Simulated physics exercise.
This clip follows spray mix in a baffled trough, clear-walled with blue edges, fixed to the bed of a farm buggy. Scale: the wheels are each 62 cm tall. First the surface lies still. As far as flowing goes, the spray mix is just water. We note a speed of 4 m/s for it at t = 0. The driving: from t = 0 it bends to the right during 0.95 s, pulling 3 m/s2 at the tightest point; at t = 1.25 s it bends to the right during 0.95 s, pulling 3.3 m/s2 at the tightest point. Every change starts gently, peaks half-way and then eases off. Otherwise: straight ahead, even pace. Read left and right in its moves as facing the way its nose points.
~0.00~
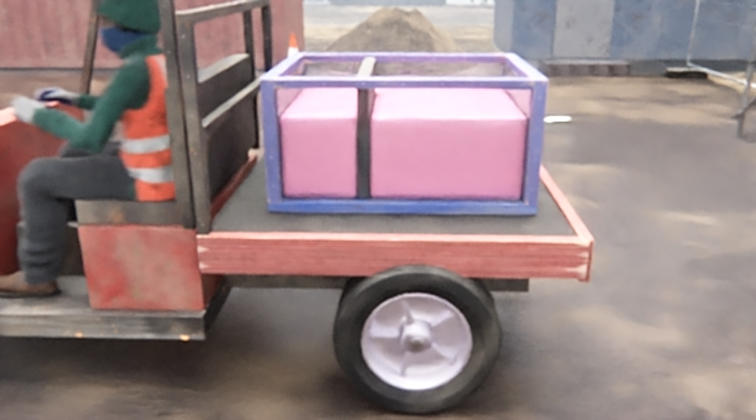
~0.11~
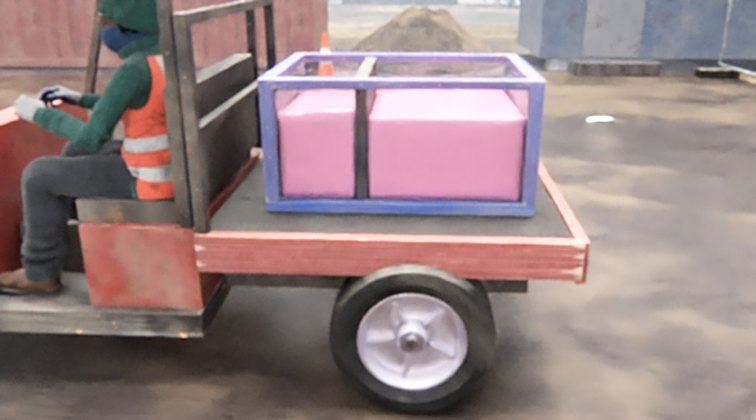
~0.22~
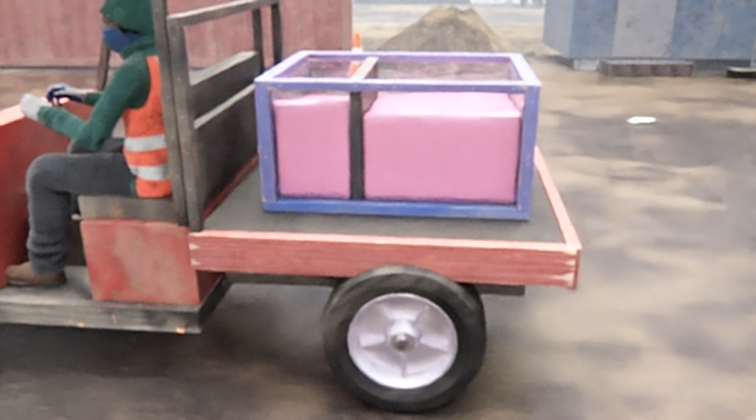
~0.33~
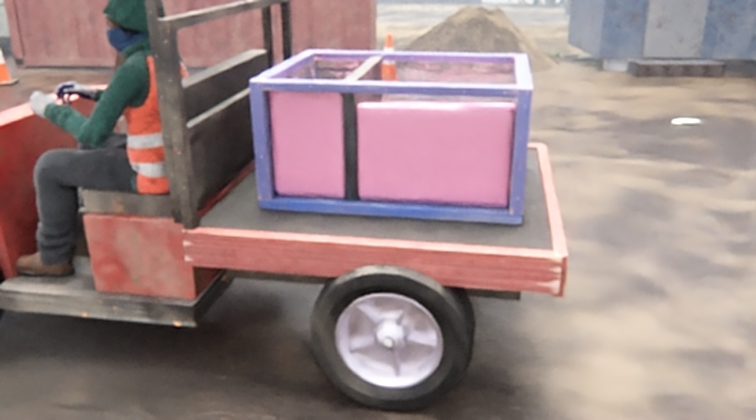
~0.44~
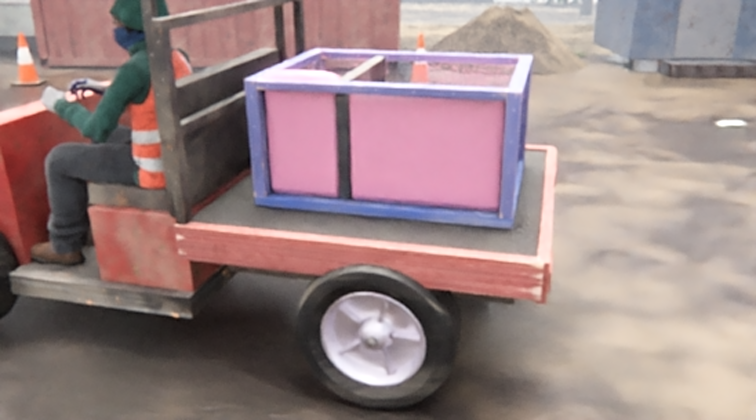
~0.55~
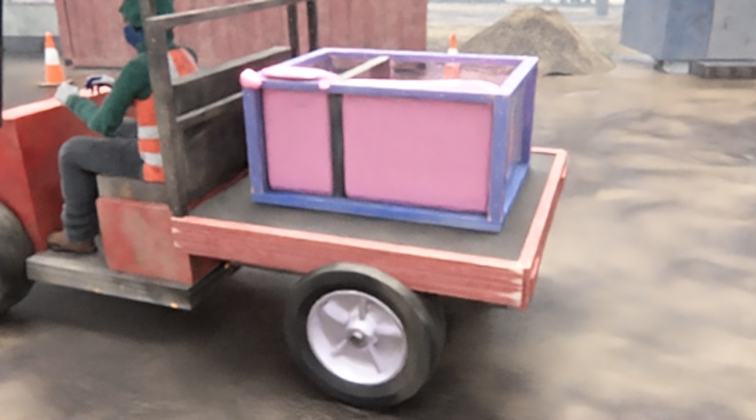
In a paved yard with a sand pile and containers, a driver in an orange vest steers a small red flatbed truck carrying pink liquid in a blue-edged clear trough. The pink surface starts level, then climbs the near wall as the truck turns, finally bulging over the top edge near the front.
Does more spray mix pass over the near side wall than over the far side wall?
Most of the overflow goes toward the viewer.
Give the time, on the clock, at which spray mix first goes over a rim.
It first spills at close to 0.8 s.
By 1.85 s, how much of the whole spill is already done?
About 10 percent, give or take.
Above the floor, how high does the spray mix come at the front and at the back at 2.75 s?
At the front 26 cm, at the back 30 cm.
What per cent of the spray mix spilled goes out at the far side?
Roughly 0 percent.
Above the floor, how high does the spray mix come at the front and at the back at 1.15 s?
Front 34 cm, back 34 cm.
By 1.15 s the surface is 34 cm up at the front and 33 cm at the back; 2 per cent is out, over the near side.
By 1.85 s the surface is 32 cm up at the front and 34 cm at the back; 2 per cent is out, over the near side.
By 2.75 s the surface is 25 cm up at the front and 31 cm at the back; 15 per cent is out, over the near side, a little elsewhere.
By 5.18 s 16 per cent is out, over the near side, a little elsewhere; the near side has passed 15 per cent and the far side 1.
